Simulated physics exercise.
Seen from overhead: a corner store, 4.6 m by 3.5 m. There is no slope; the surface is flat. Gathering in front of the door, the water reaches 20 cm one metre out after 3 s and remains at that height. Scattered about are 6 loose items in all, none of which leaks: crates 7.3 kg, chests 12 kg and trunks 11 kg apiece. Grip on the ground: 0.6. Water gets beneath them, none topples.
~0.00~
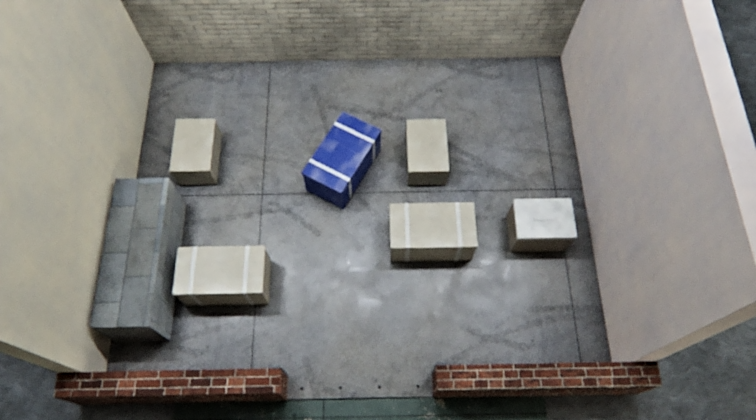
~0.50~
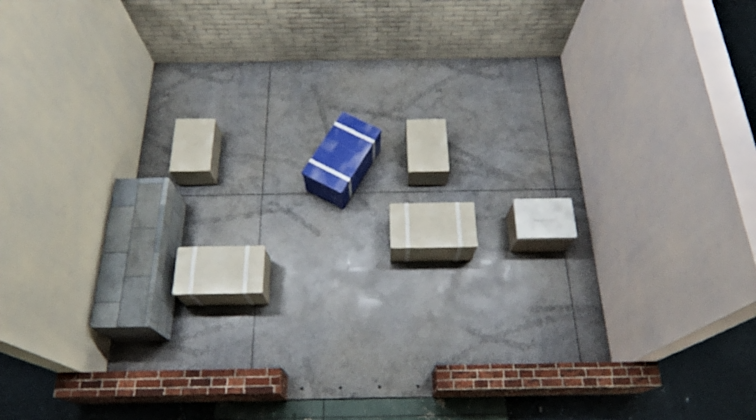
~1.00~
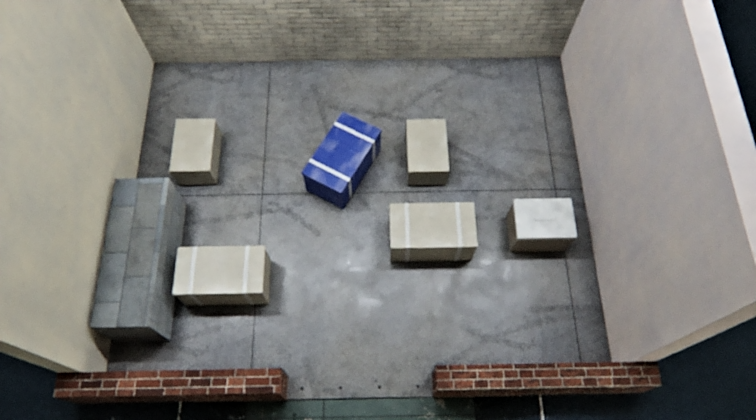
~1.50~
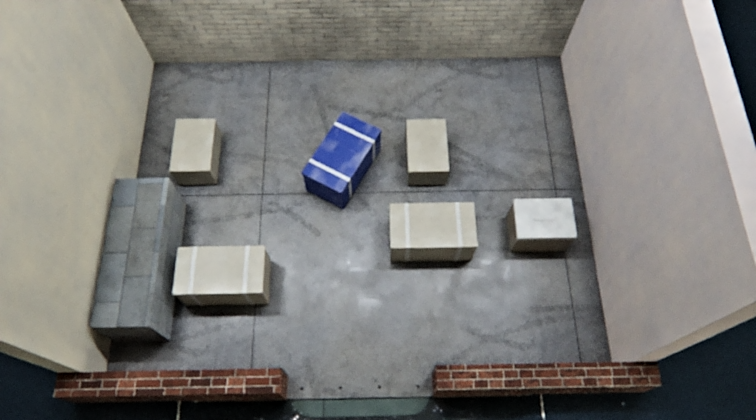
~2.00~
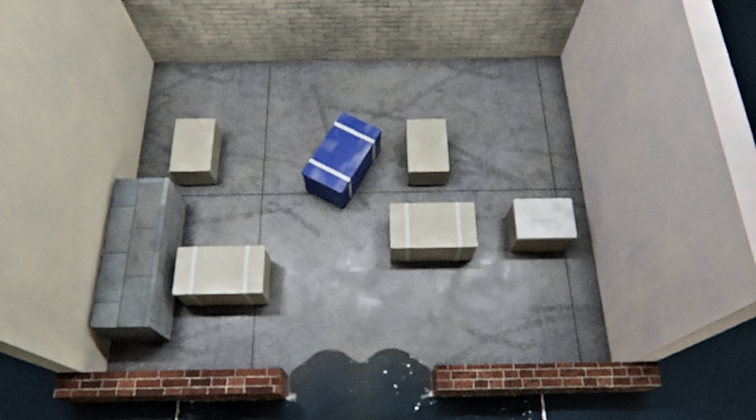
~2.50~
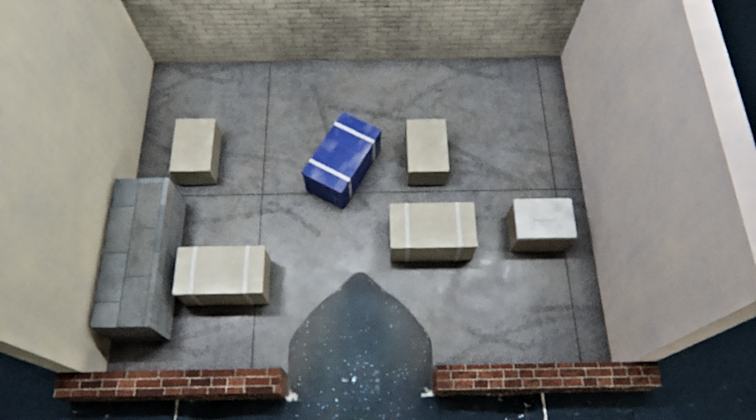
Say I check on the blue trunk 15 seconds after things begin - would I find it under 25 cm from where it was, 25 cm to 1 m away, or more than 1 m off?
You would find it more than 1 m off.
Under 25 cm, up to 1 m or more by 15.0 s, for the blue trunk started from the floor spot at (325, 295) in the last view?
Result: It drifts a great deal.
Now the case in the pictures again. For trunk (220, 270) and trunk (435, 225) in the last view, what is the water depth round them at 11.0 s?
Around 6 cm and 7 cm.
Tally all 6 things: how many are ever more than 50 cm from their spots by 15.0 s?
The total is 6.
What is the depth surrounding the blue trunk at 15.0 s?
Close to 14 centimetres.
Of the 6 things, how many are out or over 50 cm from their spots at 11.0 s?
The count is 5.
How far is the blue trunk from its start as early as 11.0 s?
140 cm or so by then.
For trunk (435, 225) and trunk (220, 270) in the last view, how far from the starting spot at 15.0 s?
In turn: 100 cm, 30 cm.
After 3.5 s the blue trunk is near (342, 150), 0.0 m from its start, aground; 0 afloat.
After 6.8 s the blue trunk is near (246, 64), 1.4 m from its start, afloat; 4 afloat.
After 11.0 s the blue trunk is near (204, 158), 1.3 m from its start, afloat; 6 afloat.
After 15.0 s the blue trunk is near (172, 132), 1.7 m from its start, afloat; 6 afloat.
